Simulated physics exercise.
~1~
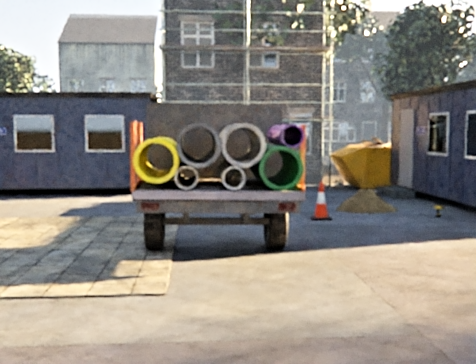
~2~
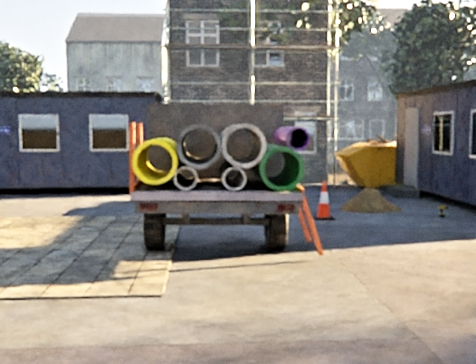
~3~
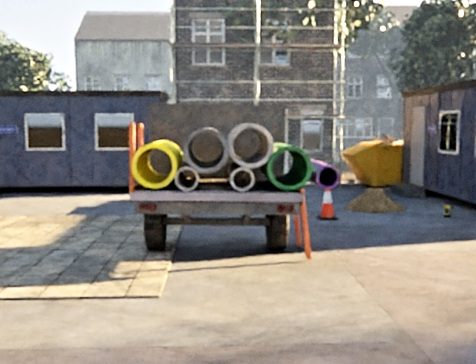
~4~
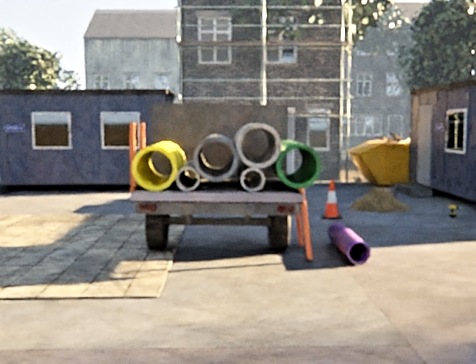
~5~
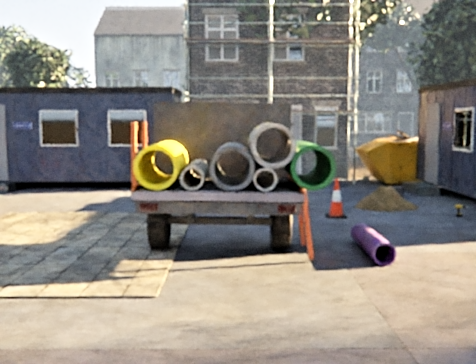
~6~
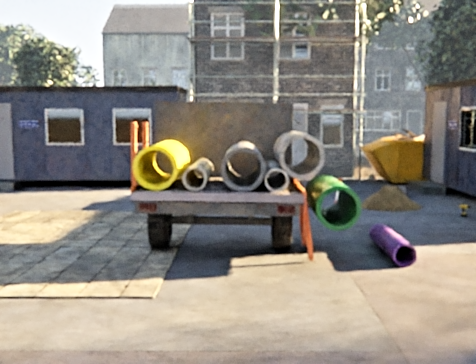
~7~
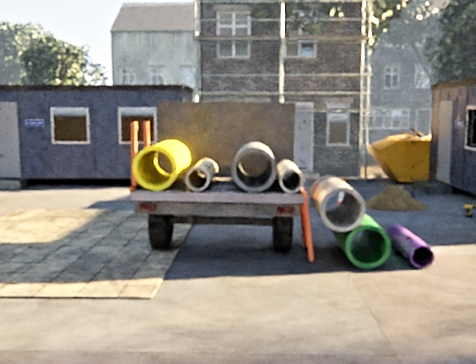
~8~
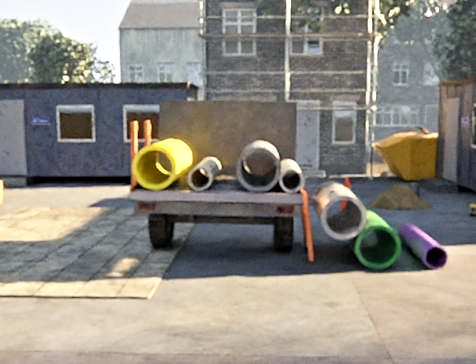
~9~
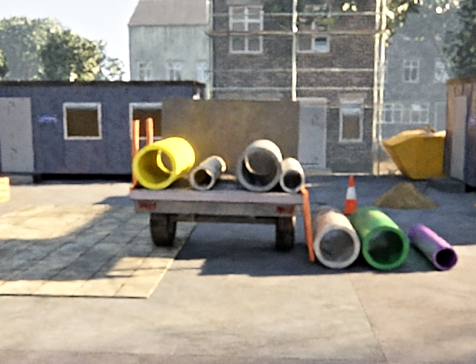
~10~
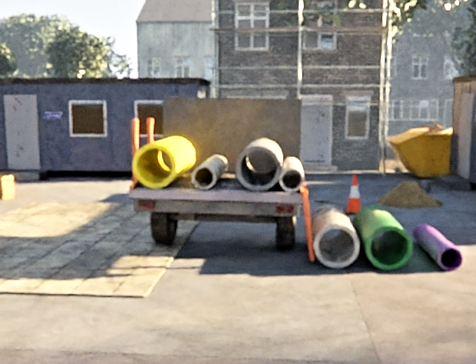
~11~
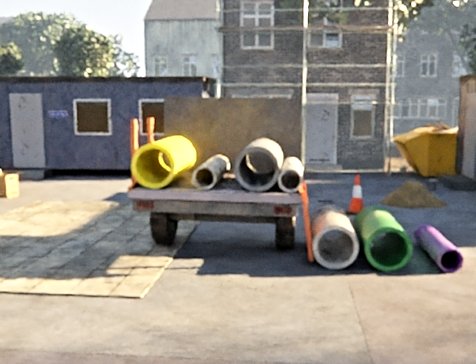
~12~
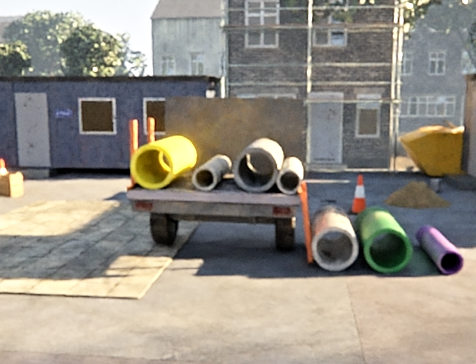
Parked farm trailer dropping its right posts, purple, green and grey pipes rolling off onto the ground, yellow pipe staying aboard.
